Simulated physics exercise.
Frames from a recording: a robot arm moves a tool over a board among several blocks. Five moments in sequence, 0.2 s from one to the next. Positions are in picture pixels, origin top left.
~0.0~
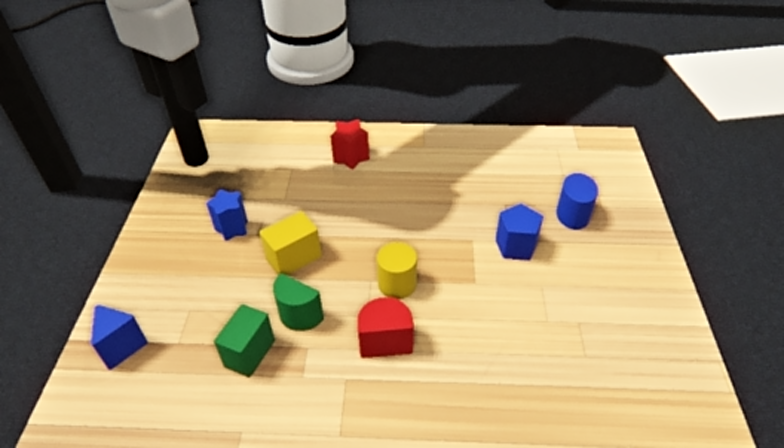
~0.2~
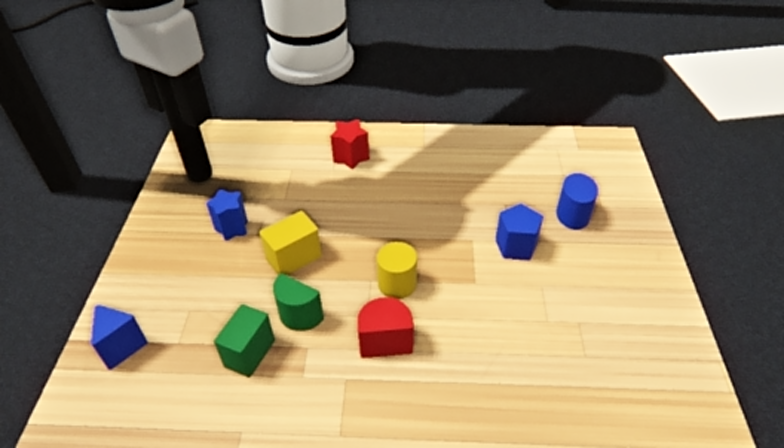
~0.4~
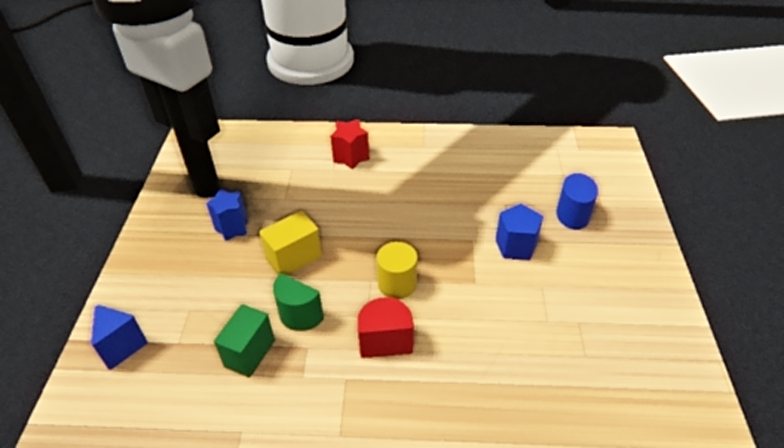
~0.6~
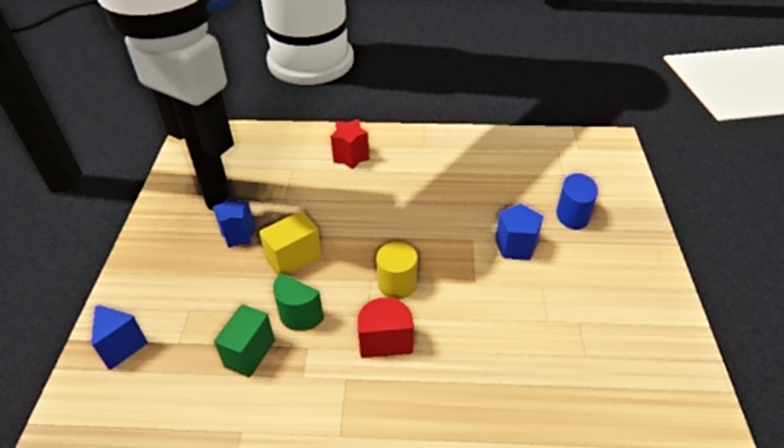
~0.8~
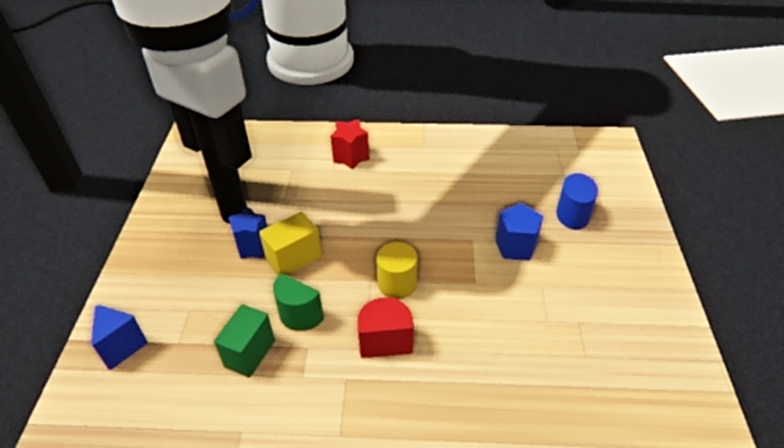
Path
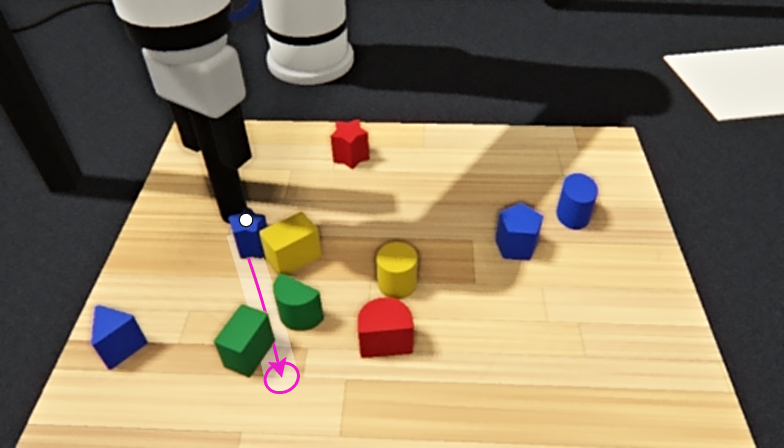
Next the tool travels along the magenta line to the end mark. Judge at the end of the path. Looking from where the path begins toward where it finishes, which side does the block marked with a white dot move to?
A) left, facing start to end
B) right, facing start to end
I choose A.
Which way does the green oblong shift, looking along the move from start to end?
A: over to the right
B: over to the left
(A)
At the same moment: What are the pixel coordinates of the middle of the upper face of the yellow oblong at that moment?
Somewhere near (305, 241).
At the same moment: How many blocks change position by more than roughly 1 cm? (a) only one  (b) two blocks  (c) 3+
I'll go with c - 3+.
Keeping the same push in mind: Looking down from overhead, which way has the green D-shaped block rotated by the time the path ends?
Viewed from the top, it goes clockwise.
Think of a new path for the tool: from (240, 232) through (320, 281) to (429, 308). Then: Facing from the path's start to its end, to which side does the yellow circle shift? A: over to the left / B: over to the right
It's A.
Path on the board, from (240, 232) to (282, 378); the dot is on the blue star.
The first path, step by step. One third of the way, tool (249, 258); blue star (266, 262), turned 15° anticlockwise; yellow oblong (301, 240), turned 60° anticlockwise.
Two thirds of the way, tool (264, 307); blue star (291, 283), turned 80° anticlockwise; yellow oblong (305, 241), turned 80° anticlockwise; green D-shaped block (318, 306), turned 45° clockwise.
At the end, tool (278, 363); green oblong (229, 359), turned 45° clockwise; blue star (291, 283), turned 85° anticlockwise; yellow oblong (305, 241), turned 80° anticlockwise; green D-shaped block (319, 306), turned 45° clockwise.
